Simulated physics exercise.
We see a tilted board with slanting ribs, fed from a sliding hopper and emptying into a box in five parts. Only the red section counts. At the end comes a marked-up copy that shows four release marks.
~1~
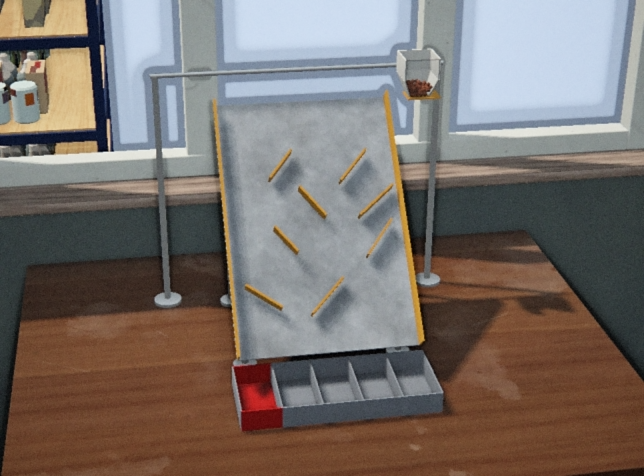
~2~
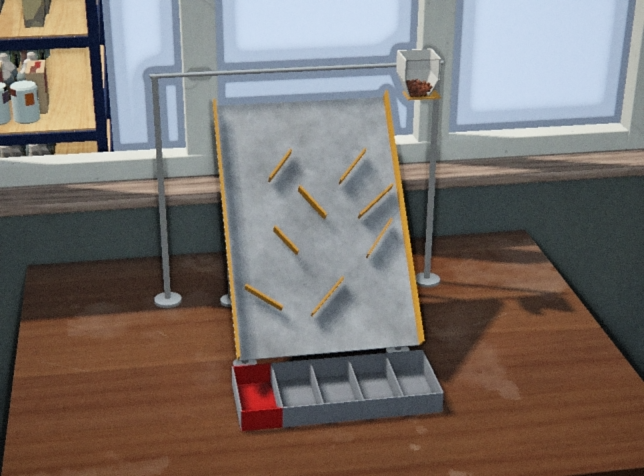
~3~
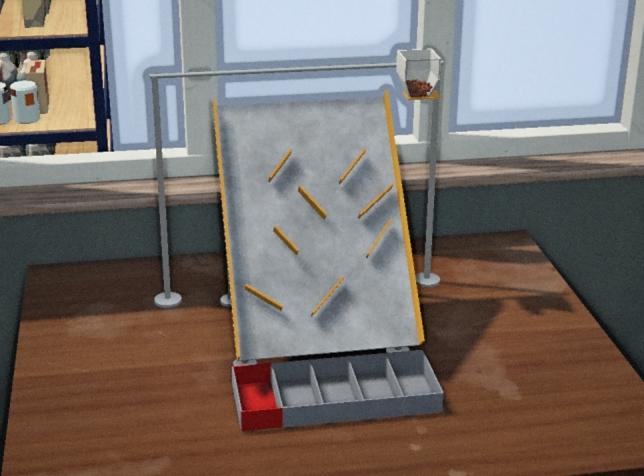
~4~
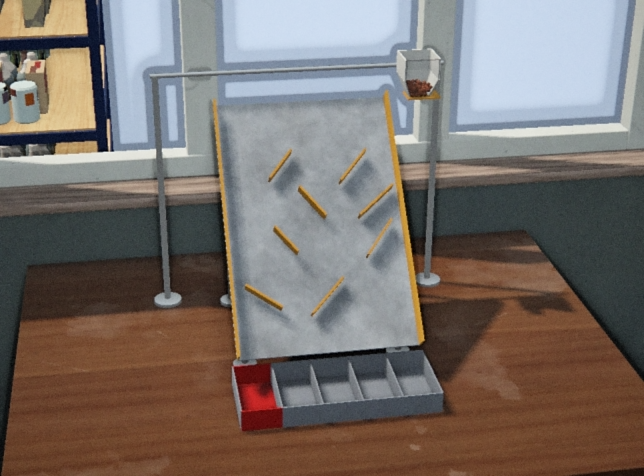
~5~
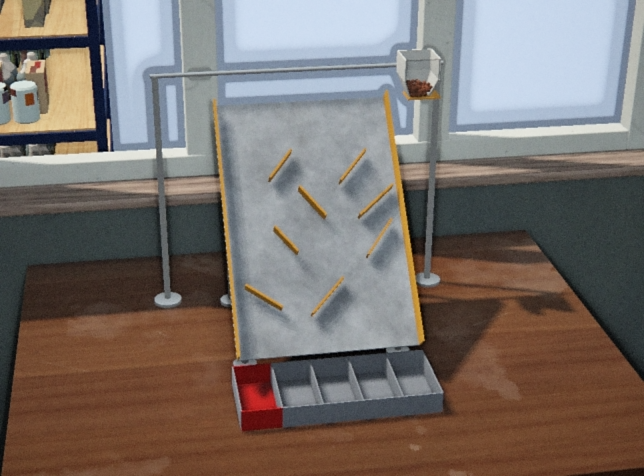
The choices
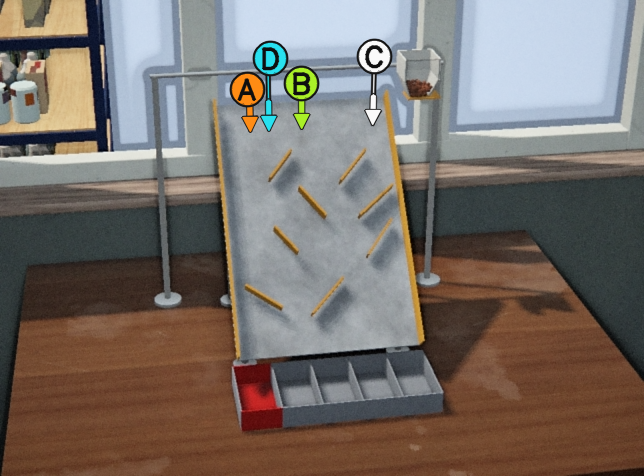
Tilted grey board with slanting orange ribs standing motionless above a five-part box with one red section, small hopper holding brown pellets.
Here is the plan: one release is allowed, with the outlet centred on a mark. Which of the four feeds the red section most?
It is D.
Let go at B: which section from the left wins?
The fourth.
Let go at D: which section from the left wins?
It is the first one.
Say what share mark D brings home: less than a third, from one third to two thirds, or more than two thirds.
Mark D gives from one third to two thirds.
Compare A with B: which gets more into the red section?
It is A.
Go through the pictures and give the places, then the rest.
Hopper near (418, 86), clay pellets, door shut, in the first picture.
Ribs (270, 177) to (291, 149), (341, 180) to (366, 148), (300, 186) to (327, 215), in the second picture.
Ribs (360, 214) to (393, 183), (275, 226) to (299, 251), (369, 254) to (392, 218), in the third picture.
Ribs (246, 285) to (283, 307), (313, 313) to (344, 277), in the fourth picture.
Red section near (262, 418), number 1 of 5 from the left, in the fifth picture.
On the marked copy, mark A meets the board at (250, 126); mark B meets the board at (301, 123); mark C meets the board at (372, 119); mark D meets the board at (268, 125).
If A is chosen, a small share in the red section, the bulk in other sections, a small share outside the box.
If B is chosen, a small share in the red section, all but a few in other sections.
If C is chosen, a small share in the red section, the bulk in other sections.
If D is chosen, close to half in the red section, close to half in other sections.
